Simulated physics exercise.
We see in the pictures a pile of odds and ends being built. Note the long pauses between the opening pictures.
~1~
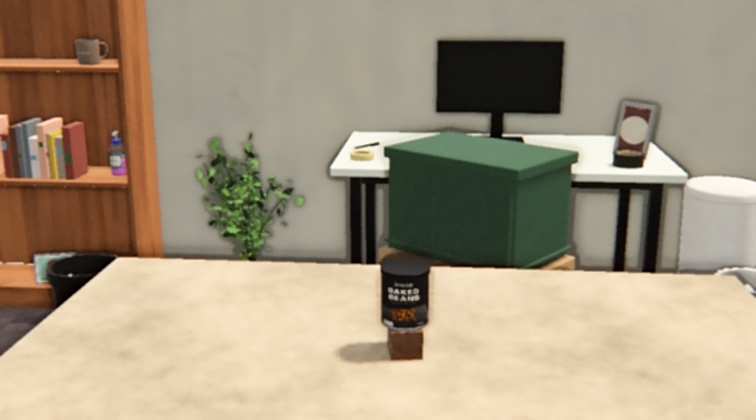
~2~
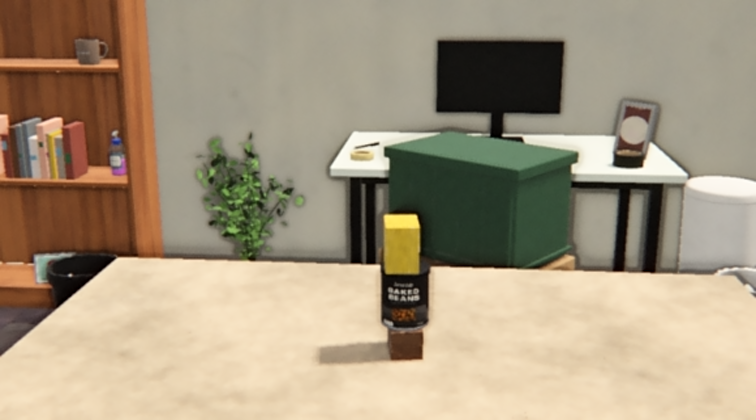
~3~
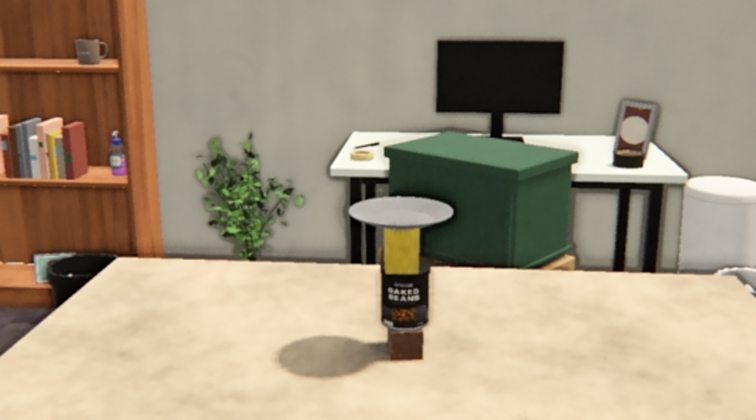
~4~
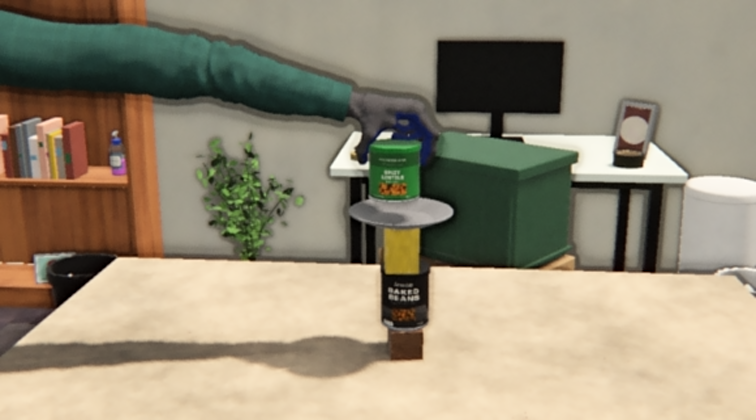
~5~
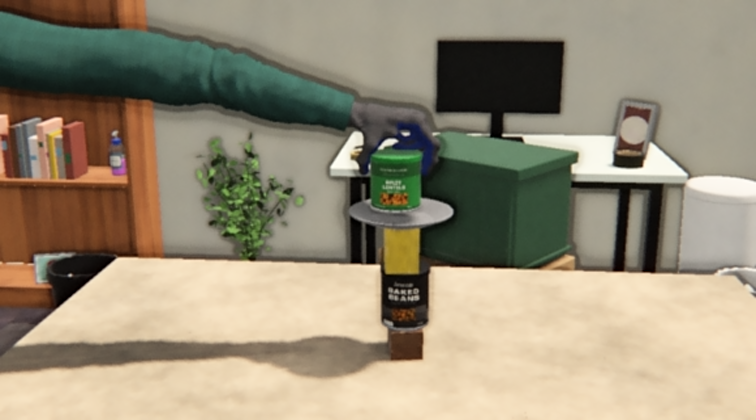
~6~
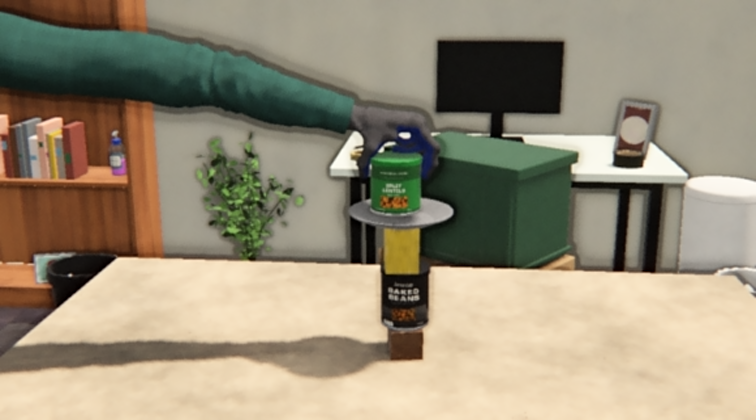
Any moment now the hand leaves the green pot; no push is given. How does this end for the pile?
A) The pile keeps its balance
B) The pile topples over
(A) The pile keeps its balance.
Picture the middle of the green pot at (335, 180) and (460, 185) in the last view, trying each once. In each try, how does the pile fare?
Try one: It topples; try two: It topples.
Then, 0.10 s later than the last frame, things are still on the move.
Then, 0.30 s later than the last frame, all is still.
Then, 0.60 s later than the last frame, green pot resting near (395, 184).
When it is over, all 5 as before. End places, in pixels of the last picture, green pot near (395, 184). The pile holds.
